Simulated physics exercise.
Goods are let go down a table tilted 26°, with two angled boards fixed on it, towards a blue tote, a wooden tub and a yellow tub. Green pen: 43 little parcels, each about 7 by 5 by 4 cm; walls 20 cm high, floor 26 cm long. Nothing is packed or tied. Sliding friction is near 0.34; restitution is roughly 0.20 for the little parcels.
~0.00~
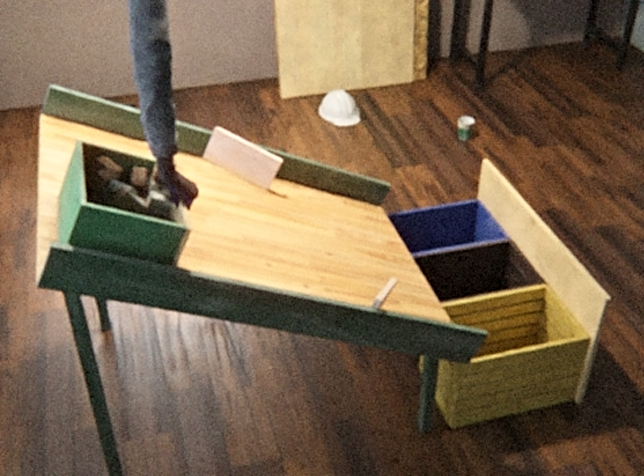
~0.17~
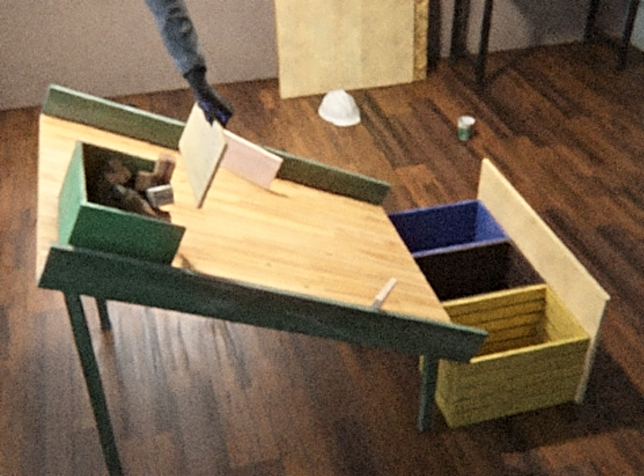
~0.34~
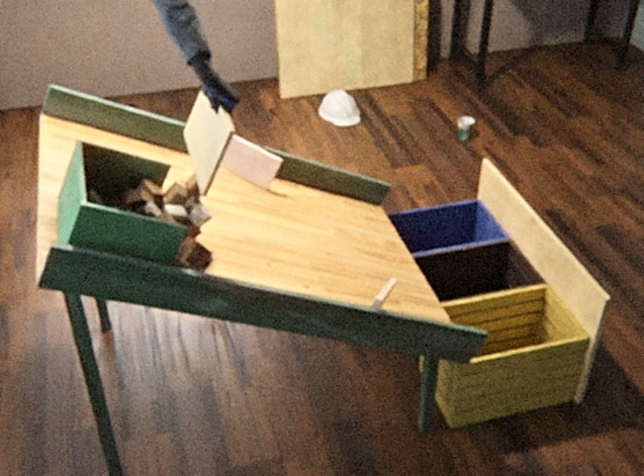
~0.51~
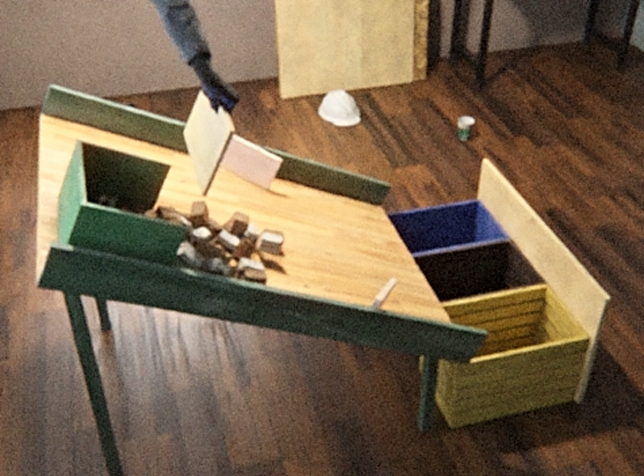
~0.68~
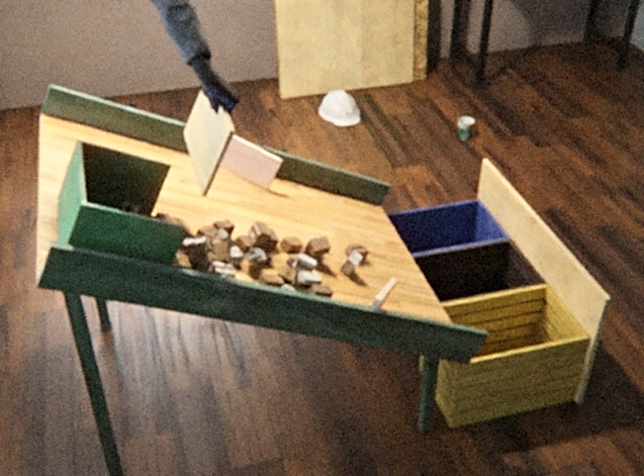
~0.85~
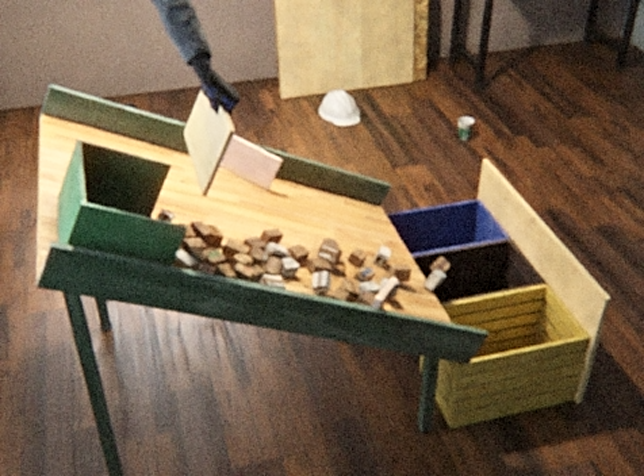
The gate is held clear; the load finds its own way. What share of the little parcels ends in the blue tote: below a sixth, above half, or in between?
Fewer than one in six of the little parcels end in the blue tote.
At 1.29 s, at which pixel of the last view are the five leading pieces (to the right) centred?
At about (512, 320).
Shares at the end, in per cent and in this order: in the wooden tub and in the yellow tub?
Roughly 60 and 30 per cent.
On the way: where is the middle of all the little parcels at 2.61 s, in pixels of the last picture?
Around (496, 332).
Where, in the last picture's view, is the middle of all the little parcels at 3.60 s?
Around (496, 333).
After 1.29 s, 10 in the wooden tub, 1 in the yellow tub, 28 on the slope and 4 in the air.
After 1.84 s, 1 in the blue tote, 20 in the wooden tub, 6 in the yellow tub and 16 on the slope.
After 2.61 s, 1 in the blue tote, 26 in the wooden tub, 10 in the yellow tub and 6 on the slope.
When it is over (at 3.60 s), 1 in the blue tote, 26 in the wooden tub, 13 in the yellow tub and 3 on the slope. Asked share, 1 of 43, 2 per cent.
